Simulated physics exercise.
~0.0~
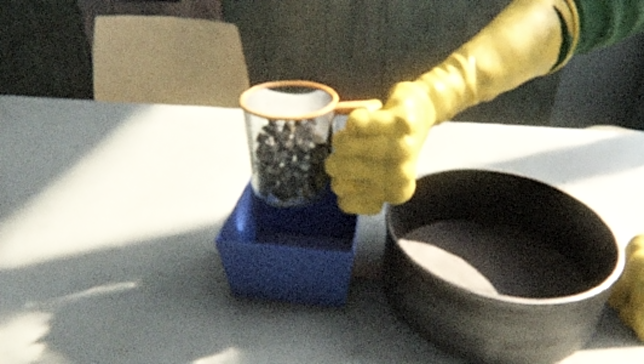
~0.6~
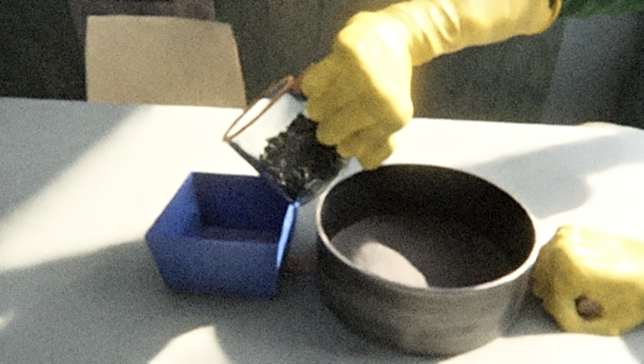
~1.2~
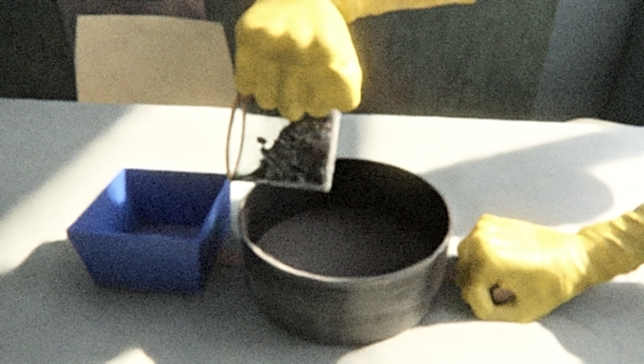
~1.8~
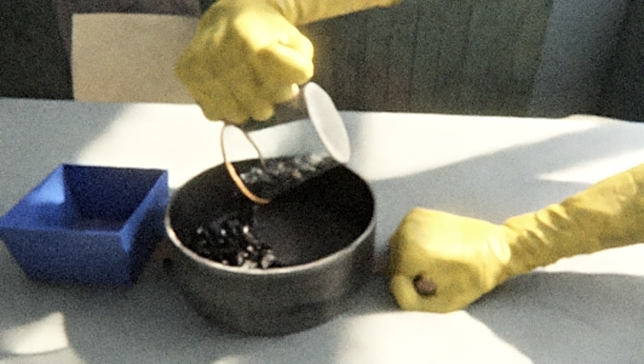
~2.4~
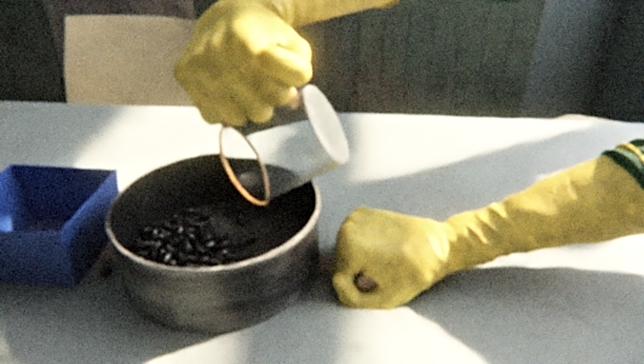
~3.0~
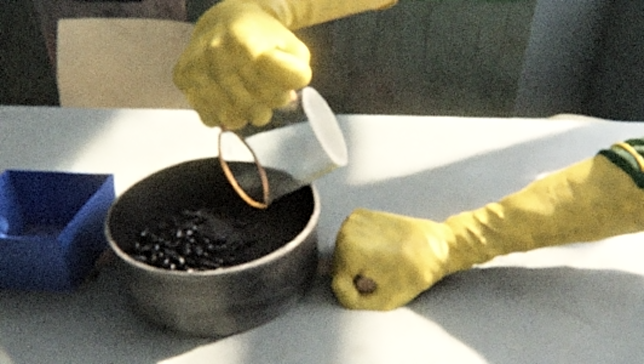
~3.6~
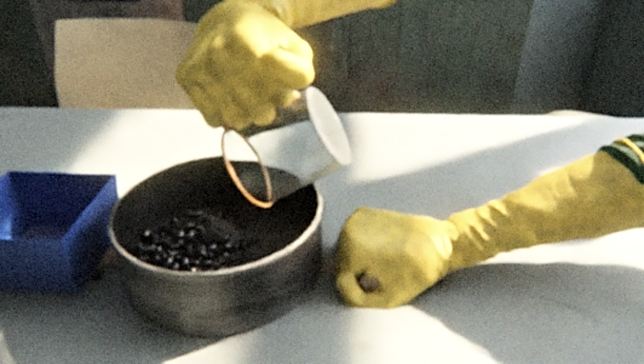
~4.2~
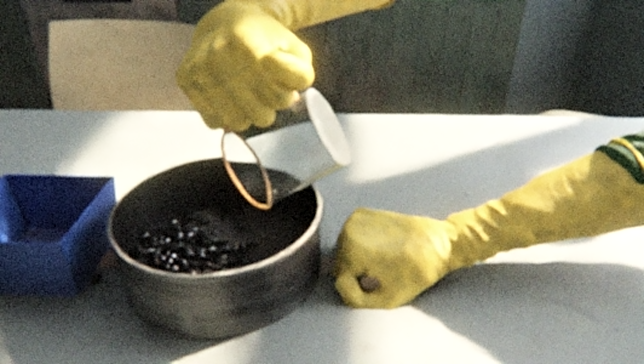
The video shows a yellow-gloved hand tilting a clear cup of black beans as a blue tin and a black pot slide left across a white table. The beans pour into the pot, which stops beneath the upturned, emptied cup with all the beans inside, leaving the tin empty.
